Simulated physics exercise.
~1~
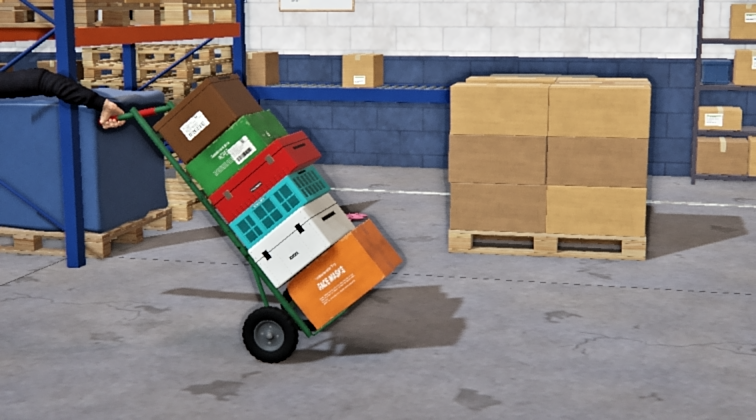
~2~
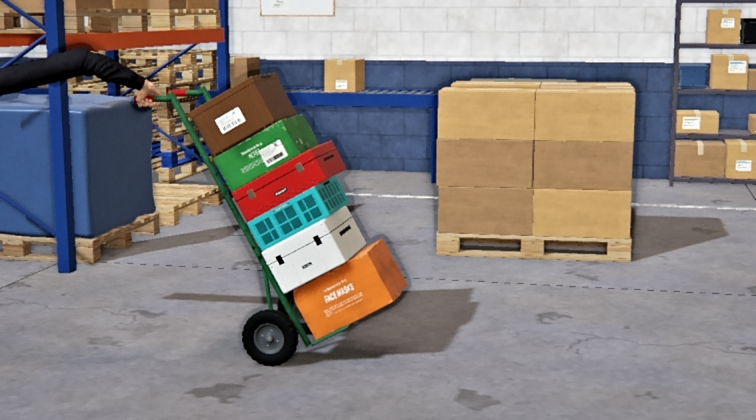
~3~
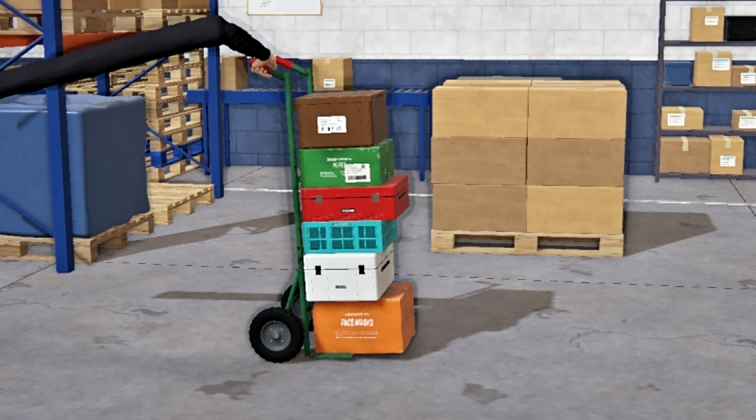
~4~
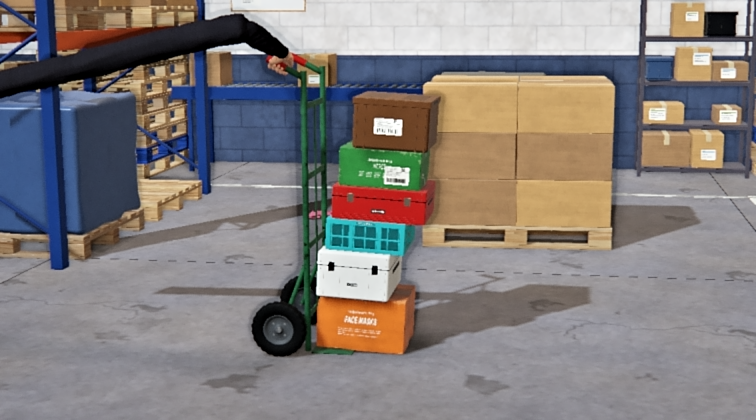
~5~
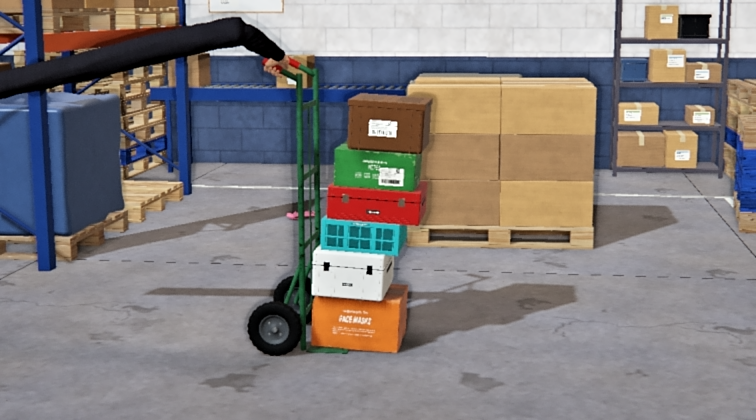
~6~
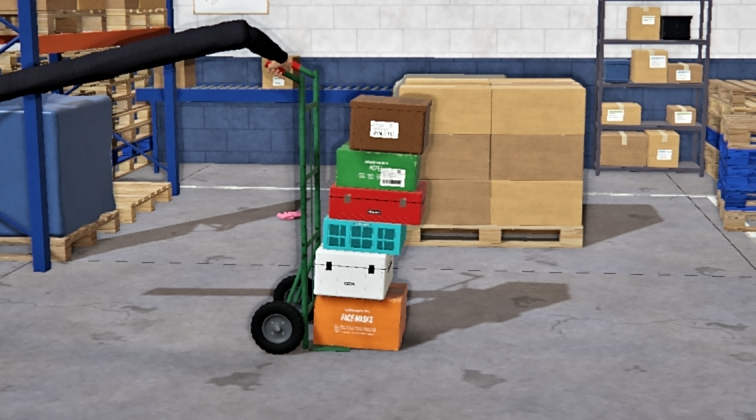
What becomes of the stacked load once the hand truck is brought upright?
Nothing tips over or drops from the stack. The upper things shift to the right, but all of the load stays piled up on the truck.
